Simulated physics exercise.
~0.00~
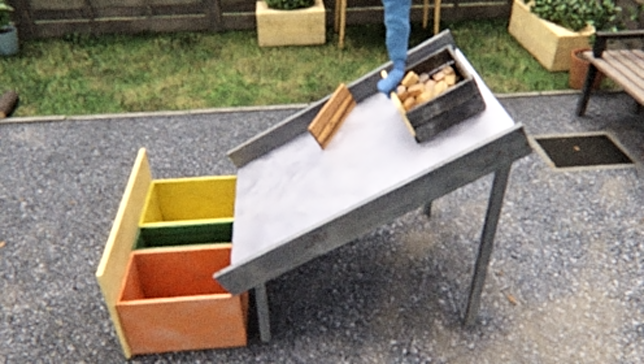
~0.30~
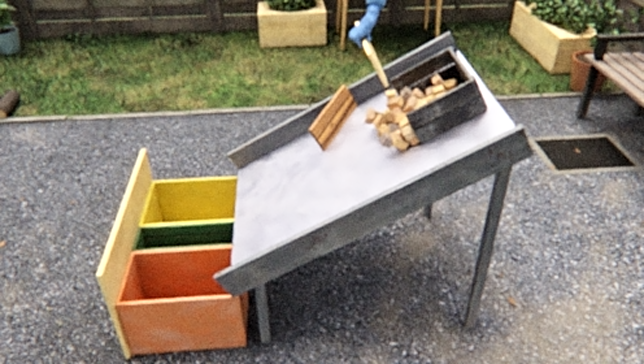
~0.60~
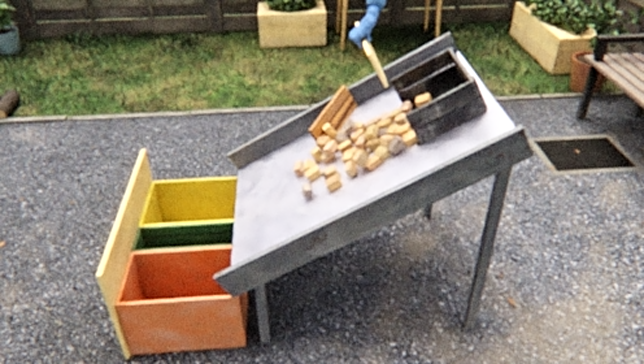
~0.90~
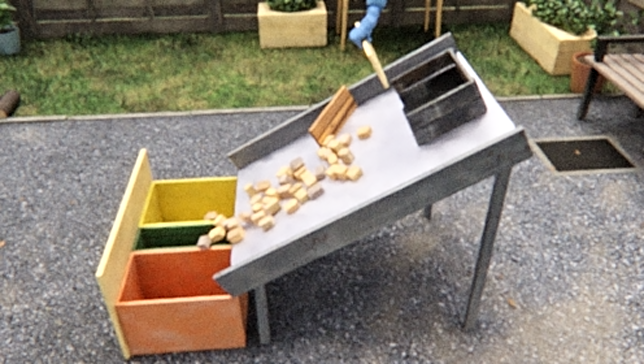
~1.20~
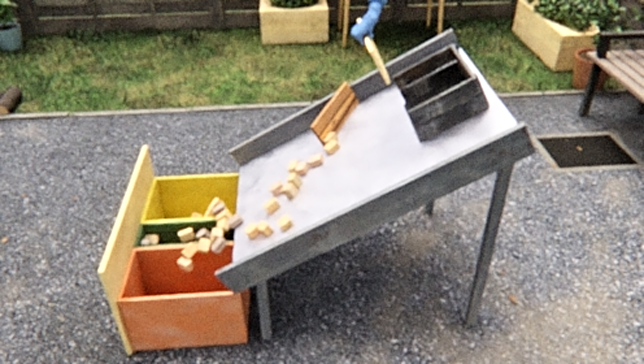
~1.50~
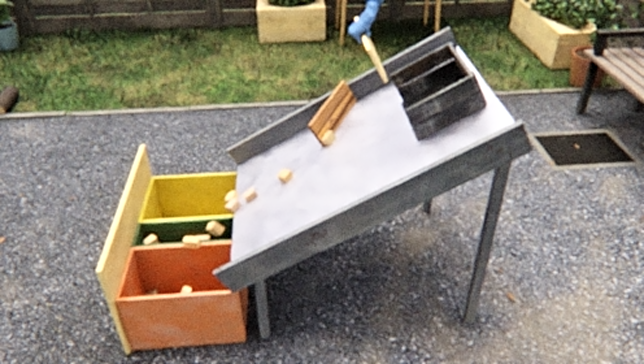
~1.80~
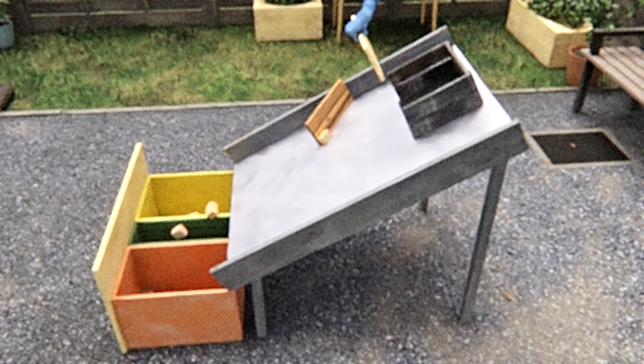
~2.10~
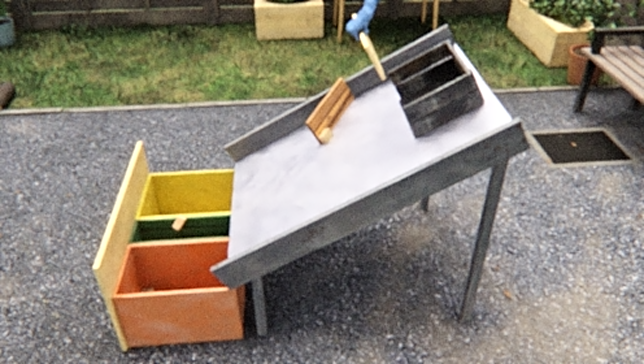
At first, a blue-gloved hand reaches to the front of a black pen full of small wooden blocks, high on a pale sloping table outdoors. The hand pulls the gate up and away, and the blocks spill out in a heap. They spread and tumble down to the left, passing an angled wooden board fixed on the slope. The leading ones drop off the low edge into the orange, green and yellow containers, with stragglers following. Finally, the pen stands empty, a lone block rests against the board, and most of the blocks have dropped out of sight into the containers.
